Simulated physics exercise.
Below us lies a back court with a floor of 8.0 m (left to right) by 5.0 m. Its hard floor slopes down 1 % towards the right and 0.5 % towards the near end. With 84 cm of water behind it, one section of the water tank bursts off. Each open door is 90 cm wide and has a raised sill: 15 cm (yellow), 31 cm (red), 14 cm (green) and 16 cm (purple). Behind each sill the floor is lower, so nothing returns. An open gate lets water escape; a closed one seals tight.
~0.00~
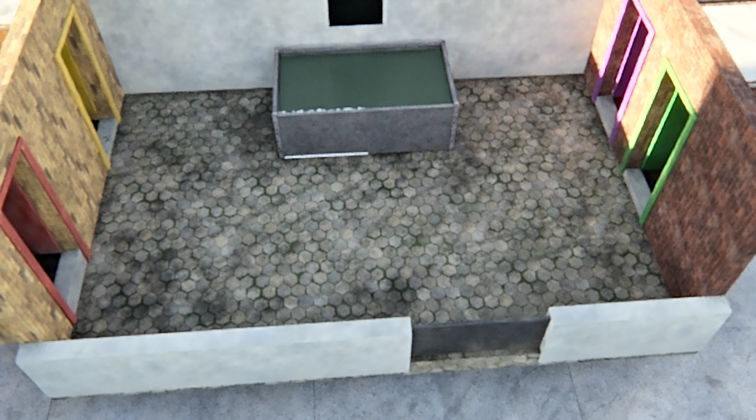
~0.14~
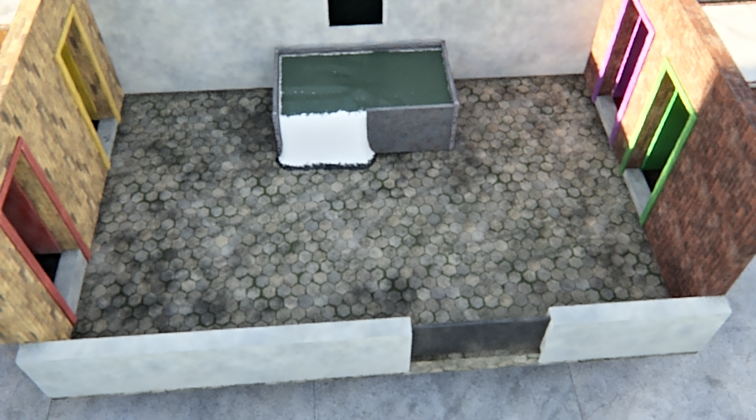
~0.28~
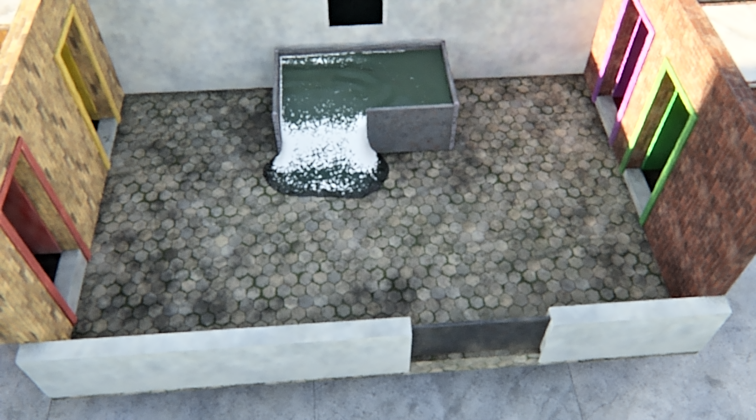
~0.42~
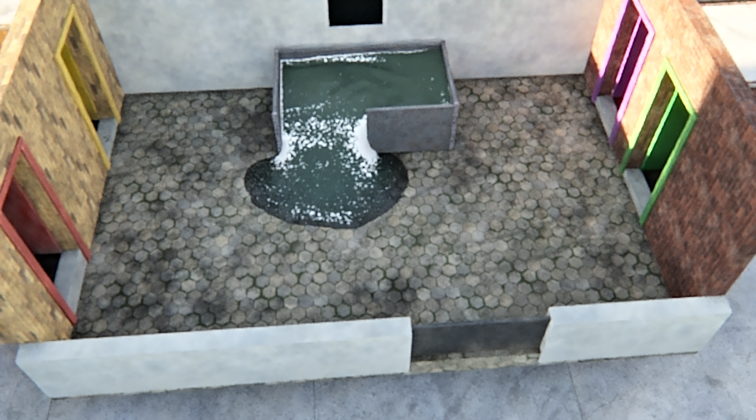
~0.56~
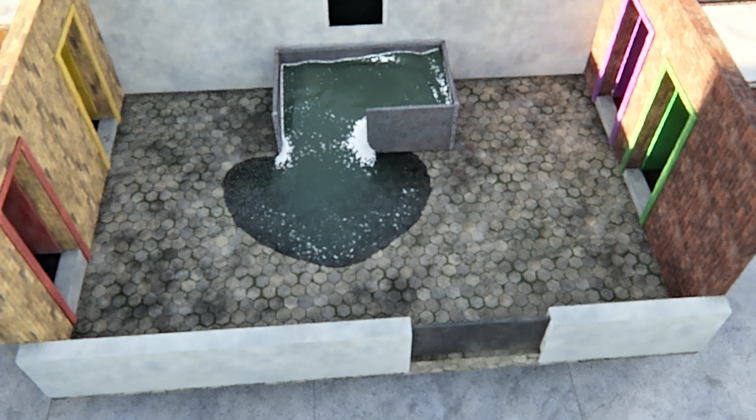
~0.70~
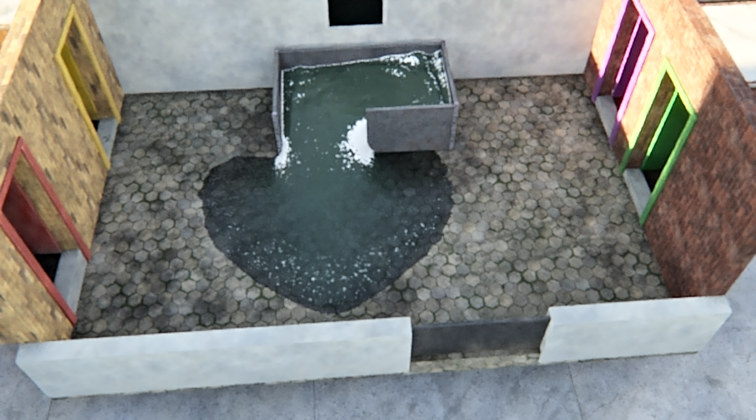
Water pours from the broken front of a grey tank and spreads across the paved courtyard.
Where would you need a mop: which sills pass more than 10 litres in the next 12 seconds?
Within that time: At the yellow door it stays under the limit; at the red door it keeps below the limit; at the green door it stays under the limit; at the purple door it keeps below the limit.
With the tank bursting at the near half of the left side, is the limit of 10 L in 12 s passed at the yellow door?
Against that limit: Yellow over.
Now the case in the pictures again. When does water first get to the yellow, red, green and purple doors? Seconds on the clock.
Yellow 3.8 s, red 2.0 s, green 3.4 s, purple 4.0 s.
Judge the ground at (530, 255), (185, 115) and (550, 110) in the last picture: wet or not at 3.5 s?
In turn: Flooded, not reached, dry.
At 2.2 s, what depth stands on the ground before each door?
Depths in cm: Yellow 0, red 17, green 0, purple 0.
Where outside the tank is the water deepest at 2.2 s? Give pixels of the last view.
At about (65, 367).
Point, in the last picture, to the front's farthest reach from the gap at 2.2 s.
Around (651, 329).
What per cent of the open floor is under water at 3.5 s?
Some 60 per cent of it.
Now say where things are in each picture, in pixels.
The water tank at (363, 81) is whole and still, 84 cm deep, in the first picture.
Water pours out at (324, 141) and has run 0.7 m, to (371, 160); typically 7 cm deep outside, 84 cm at the water tank's back, in the second picture.
The front is at (377, 183), 1.0 m from the gap at (324, 142); 1.2 m2 of floor is under water; 79 cm left at the back of the water tank, in the third picture.
The front is at (360, 221), 1.5 m from the gap at (324, 143); 2.5 m2 of floor is under water; 73 cm left at the back of the water tank, in the fourth picture.
Water pours out at (324, 143) and has run 2.1 m, to (354, 259); typically 7 cm deep outside, 72 cm at the water tank's back, in the fifth picture.
Water pours out at (324, 143) and has run 2.8 m, to (348, 304); typically 6 cm deep outside, 69 cm at the water tank's back, in the sixth picture.
After 1.4 s water covers 40 % of the floor and is deepest (39 cm) near (306, 163); yellow door not reached, red door not reached, green door not reached, purple door not reached.
After 2.2 s water covers 45 % of the floor and is deepest (60 cm) near (65, 367); yellow door not reached, red door 17 cm at the sill, 0 L in, green door not reached, purple door not reached.
After 3.5 s water covers 60 % of the floor and is deepest (29 cm) near (80, 366); yellow door not reached, red door 20 cm at the sill, 0 L in, green door 6 cm at the sill, 0 L in, purple door not reached.
After 7.0 s water covers 95 % of the floor and is deepest (18 cm) near (460, 85); yellow door 7 cm at the sill, 0 L in, red door 10 cm at the sill, 0 L in, green door 10 cm at the sill, 0 L in, purple door 6 cm at the sill, 0 L in.
After 12.0 s water covers 100 % of the floor and is deepest (18 cm) near (651, 329); yellow door 4 cm at the sill, 0 L in, red door 6 cm at the sill, 0 L in, green door 11 cm at the sill, 0 L in, purple door 12 cm at the sill, 0 L in.
